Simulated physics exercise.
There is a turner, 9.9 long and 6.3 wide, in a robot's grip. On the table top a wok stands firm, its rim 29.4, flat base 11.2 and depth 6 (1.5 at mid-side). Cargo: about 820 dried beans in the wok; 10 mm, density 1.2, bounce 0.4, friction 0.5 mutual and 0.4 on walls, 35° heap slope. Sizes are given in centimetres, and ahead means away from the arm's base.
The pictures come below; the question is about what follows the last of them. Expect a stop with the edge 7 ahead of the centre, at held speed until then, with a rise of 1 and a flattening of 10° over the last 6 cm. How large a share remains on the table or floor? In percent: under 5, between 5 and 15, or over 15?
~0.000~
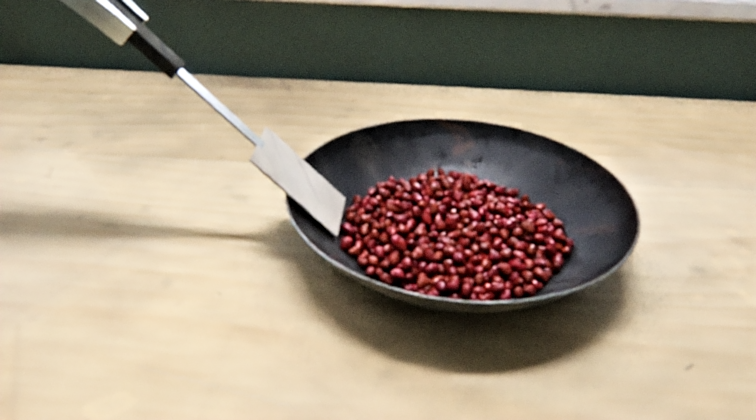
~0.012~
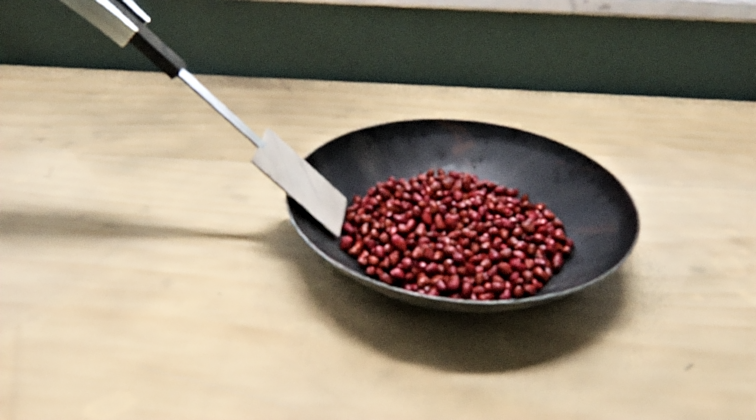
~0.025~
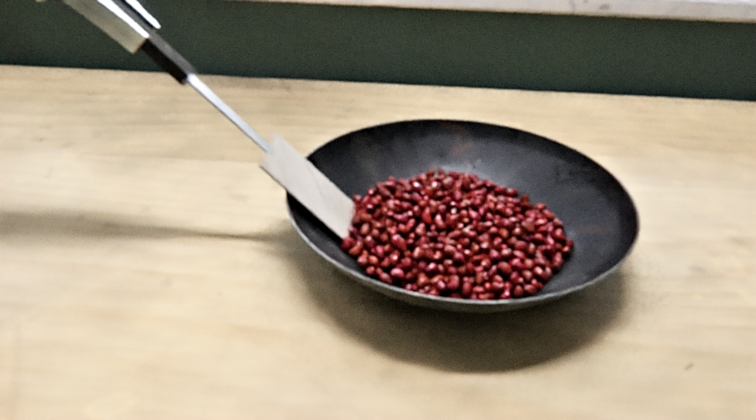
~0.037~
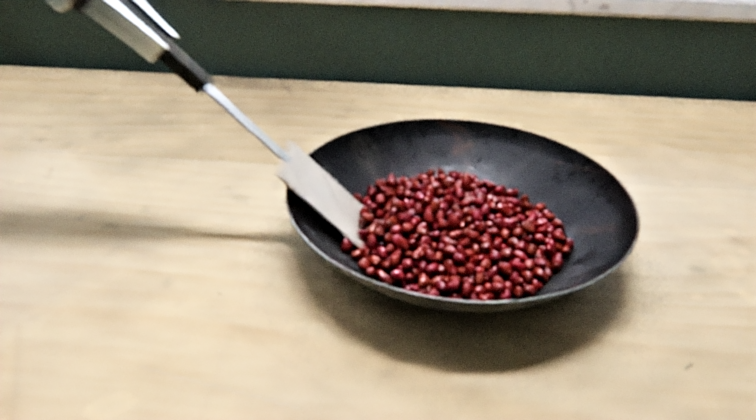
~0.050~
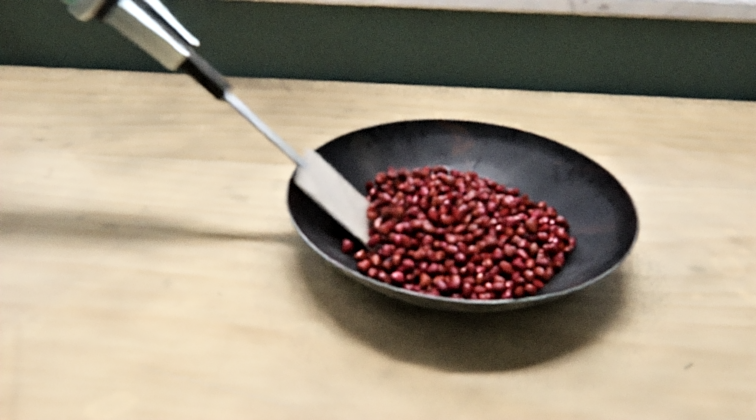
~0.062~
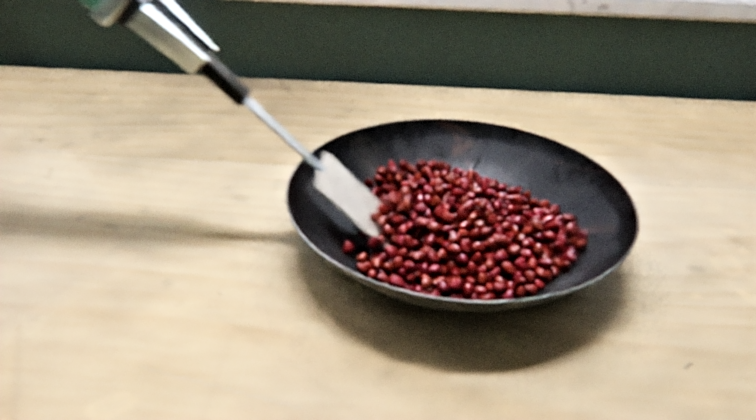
Between 5 and 15 percent.
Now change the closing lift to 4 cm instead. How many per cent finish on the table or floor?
Close to 10 in a hundred.
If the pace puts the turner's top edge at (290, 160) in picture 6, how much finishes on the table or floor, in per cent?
My guess is around 0 percent.
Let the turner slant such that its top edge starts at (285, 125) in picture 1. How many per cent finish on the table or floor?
About 10 per cent.
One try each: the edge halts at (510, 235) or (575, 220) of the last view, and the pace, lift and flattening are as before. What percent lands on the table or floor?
Try 1: Approx. 0 %; try 2: Approx. 35 %.
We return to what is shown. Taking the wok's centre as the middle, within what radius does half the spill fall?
I'd say some 20 centimetres, give or take.
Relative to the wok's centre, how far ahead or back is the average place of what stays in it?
About 4.5 centimetres ahead.
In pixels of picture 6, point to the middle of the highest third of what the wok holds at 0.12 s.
Roughly pixel (509, 212).
By 0.09 s, sloping 45°, highest piece 6 above the table; 819 in the wok.
By 0.12 s, sloping 42°, highest piece 7 above the table; 819 in the wok.
By 0.34 s, sloping 35°, highest piece 8 above the table; 754 in the wok, 55 on the table or floor, 10 on the blade or in flight.
By 1.39 s, sloping 35°, highest piece 7 above the table; 752 in the wok, 67 on the table or floor.
Final count, 752 in the wok, 67 on the table or floor. That is 8 % on the table or floor.
